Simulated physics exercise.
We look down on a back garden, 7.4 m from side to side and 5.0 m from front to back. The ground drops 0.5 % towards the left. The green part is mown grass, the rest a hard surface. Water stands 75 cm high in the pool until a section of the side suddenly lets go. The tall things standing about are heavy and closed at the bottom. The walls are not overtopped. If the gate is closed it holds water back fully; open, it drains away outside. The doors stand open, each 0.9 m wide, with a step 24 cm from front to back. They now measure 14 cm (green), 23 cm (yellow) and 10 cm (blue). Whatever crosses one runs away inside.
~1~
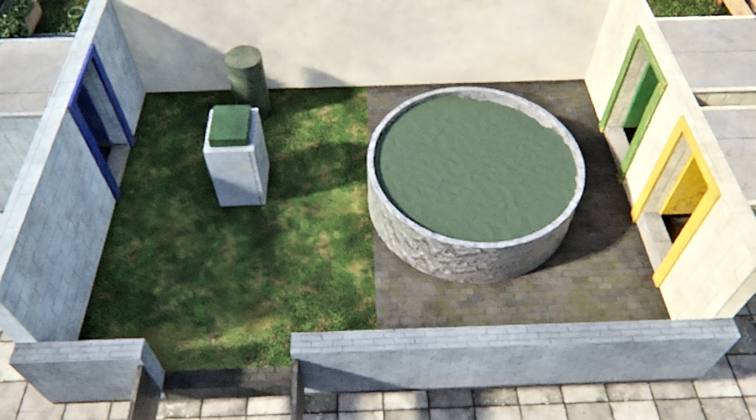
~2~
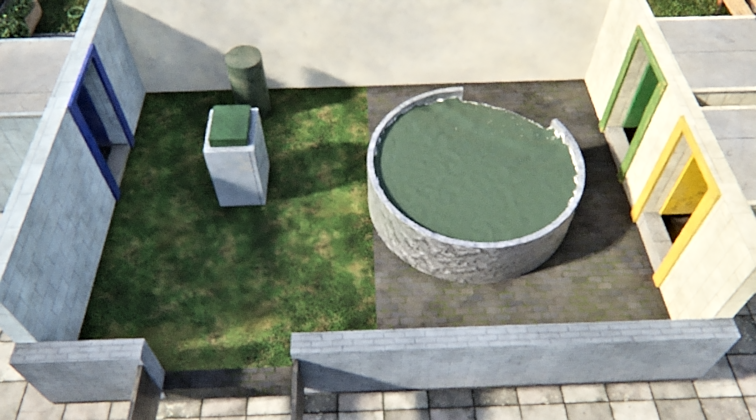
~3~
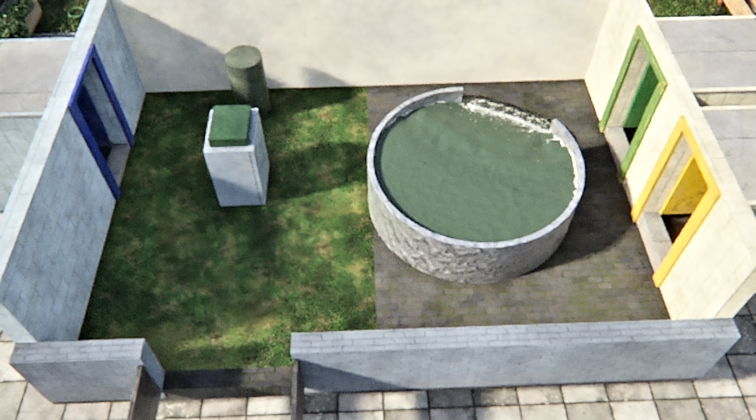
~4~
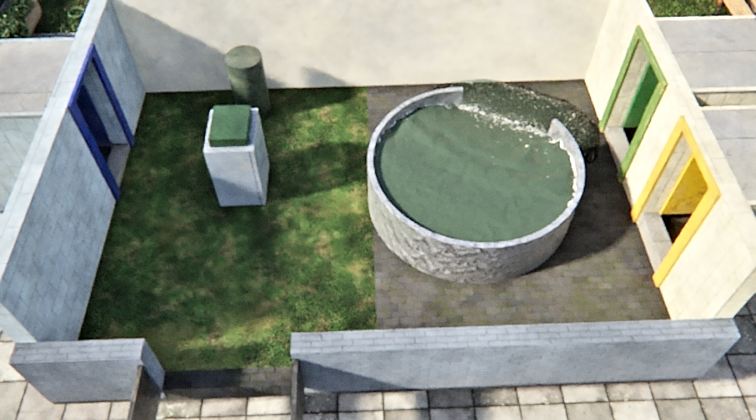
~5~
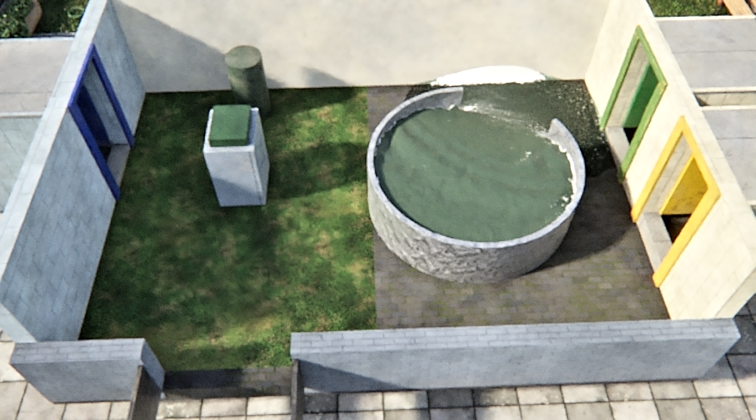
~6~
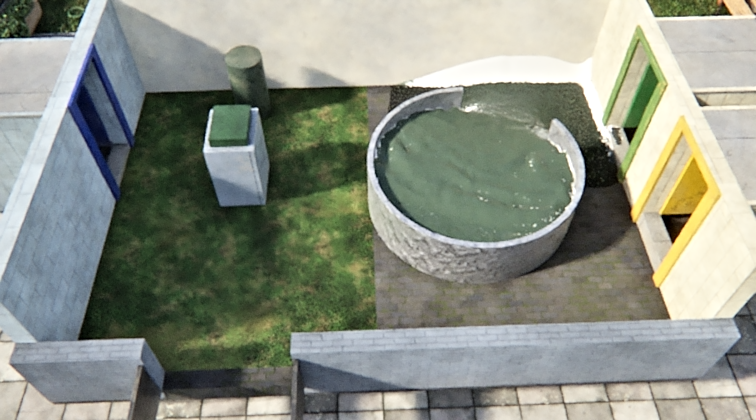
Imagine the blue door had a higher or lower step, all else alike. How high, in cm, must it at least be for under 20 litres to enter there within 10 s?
Some 9 cm above the ground.
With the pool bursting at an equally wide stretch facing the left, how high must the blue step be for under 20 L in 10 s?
Some 17 cm.
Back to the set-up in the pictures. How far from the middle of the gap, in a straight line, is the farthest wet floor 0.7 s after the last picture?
Roughly 3.0 m.
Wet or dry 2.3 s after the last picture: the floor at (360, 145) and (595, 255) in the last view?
In turn: Flooded, wet.
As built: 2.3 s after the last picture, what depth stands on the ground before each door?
In cm: Green 26, yellow 9, blue 0.
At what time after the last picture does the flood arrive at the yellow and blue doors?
Arrival: Yellow 1.0 s, blue 3.8 s.
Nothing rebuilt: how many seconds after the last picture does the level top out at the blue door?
Near 9.0 s.
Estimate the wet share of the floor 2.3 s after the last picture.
About 45 per cent.
Then, 0.7 s after the last picture water covers 15 % of the floor, deepest (67 cm) near (586, 84); it has not reached the blue door.
Then, 2.3 s after the last picture water covers 45 % of the floor, deepest (44 cm) near (682, 350); it has not reached the blue door.
Then, 9.3 s after the last picture water covers 100 % of the floor, deepest (16 cm) near (74, 360); 14 cm at the blue door, 11 litres in over its 10 cm step.
At the blue door as built, the water peaked near 14 cm, 8.9 s after the last picture.
Run again over the same 10 s with other heights there, 48 litres in over 7 cm, 3 litres over 11.5 cm. The limit of 20 litres is kept from about 9 cm up.
